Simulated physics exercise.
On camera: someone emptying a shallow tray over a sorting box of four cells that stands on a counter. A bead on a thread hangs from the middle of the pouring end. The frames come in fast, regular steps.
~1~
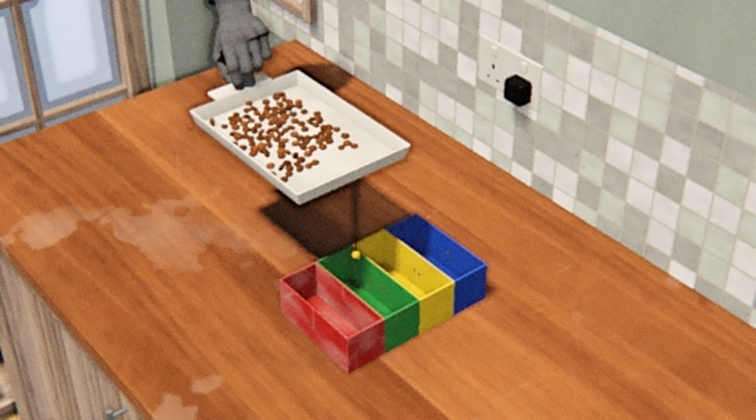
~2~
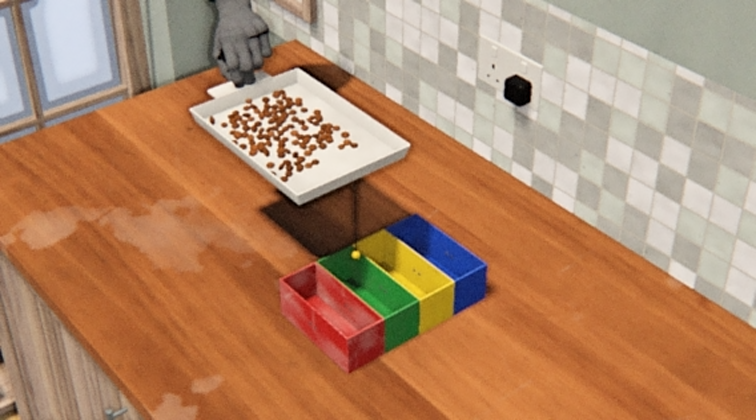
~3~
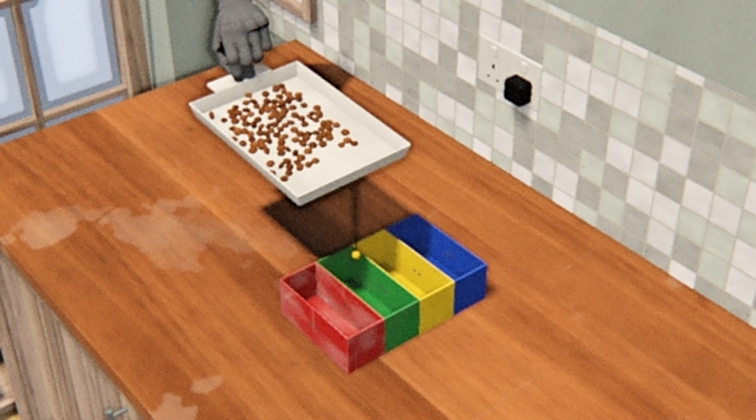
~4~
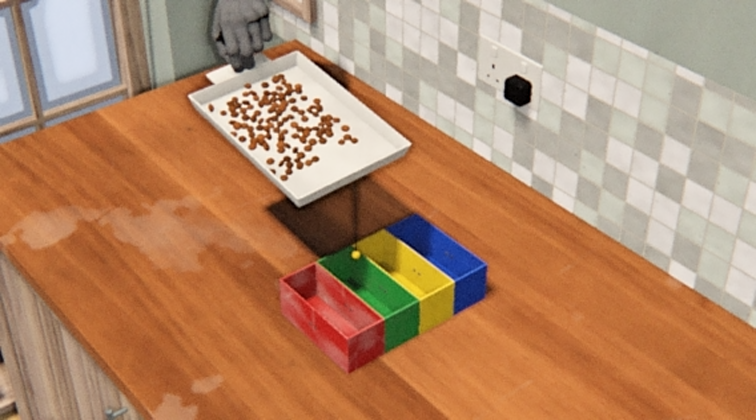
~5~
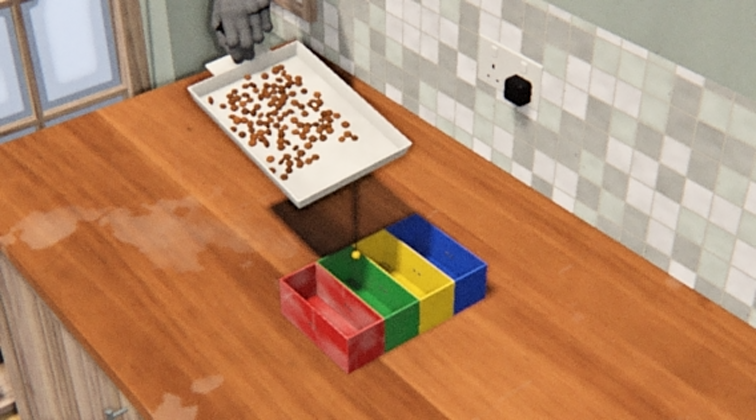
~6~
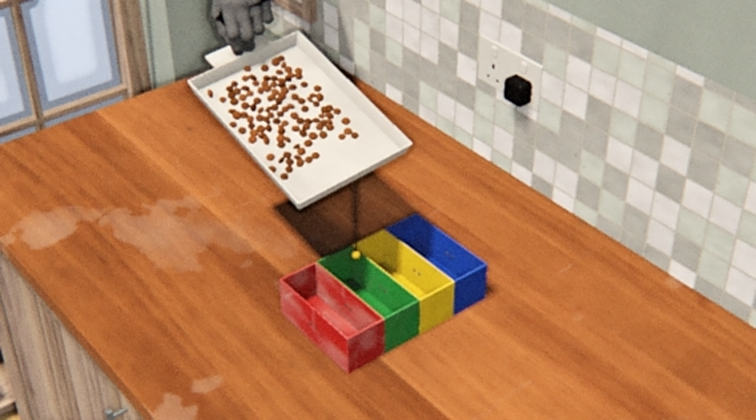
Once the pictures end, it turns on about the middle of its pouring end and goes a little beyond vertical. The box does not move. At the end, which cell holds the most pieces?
Fullest: The red cell.
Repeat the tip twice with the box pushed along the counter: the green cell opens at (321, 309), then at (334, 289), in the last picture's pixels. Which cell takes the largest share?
One: Green. Two: The cell in green.
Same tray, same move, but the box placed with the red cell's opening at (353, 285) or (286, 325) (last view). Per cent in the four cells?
In turn 30 and 100 in a hundred.
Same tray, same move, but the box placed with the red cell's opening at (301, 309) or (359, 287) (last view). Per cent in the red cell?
The first gives 40 %, the second 30 %.
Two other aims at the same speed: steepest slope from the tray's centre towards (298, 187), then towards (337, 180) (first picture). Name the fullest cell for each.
First the cell in red, then the cell in red.
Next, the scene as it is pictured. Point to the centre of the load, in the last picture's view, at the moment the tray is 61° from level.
Close to (319, 186).
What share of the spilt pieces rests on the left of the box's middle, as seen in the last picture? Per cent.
About 100 per cent.
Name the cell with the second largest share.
The runner-up: The green cell.
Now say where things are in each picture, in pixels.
The first picture shows corners of the pouring end at (299, 191) and (404, 144), level; middle of the load at (281, 134), bits of dog kibble; bead on its thread at (356, 255); red cell at (366, 343); green cell at (402, 323); yellow cell at (436, 304); blue cell at (470, 286).
The second picture shows corners of the pouring end at (299, 191) and (404, 144), level; middle of the load at (281, 133).
The third picture shows corners of the pouring end at (299, 192) and (404, 144), tipped barely, lowest at the left corner; middle of the load at (280, 129).
The fourth picture shows corners of the pouring end at (299, 194) and (405, 143), tipped a little, lowest at the left corner; middle of the load at (280, 124).
The fifth picture shows corners of the pouring end at (300, 196) and (405, 143), tipped a little, lowest at the left corner; middle of the load at (280, 119).
The sixth picture shows corners of the pouring end at (300, 198) and (406, 142), tipped clearly, lowest at the left corner; middle of the load at (280, 114); red cell at (366, 343); green cell at (402, 323); yellow cell at (436, 304); blue cell at (470, 286).
Soon after the last picture, tray tipped steeply; nearly all on the tray; a stray few falling or outside the box.
A little later, tray tipped past a quarter turn; about a quarter on the tray; about a third in the red cell; a small part in the green cell; about a quarter falling or outside the box.
Later still, tray tipped past a quarter turn; about two thirds in the red cell; about a quarter in the green cell; a small part falling or outside the box.
At rest, tray tipped past a quarter turn; about two thirds in the red cell; about a quarter in the green cell; none in the yellow cell; none in the blue cell; a small part outside the box.
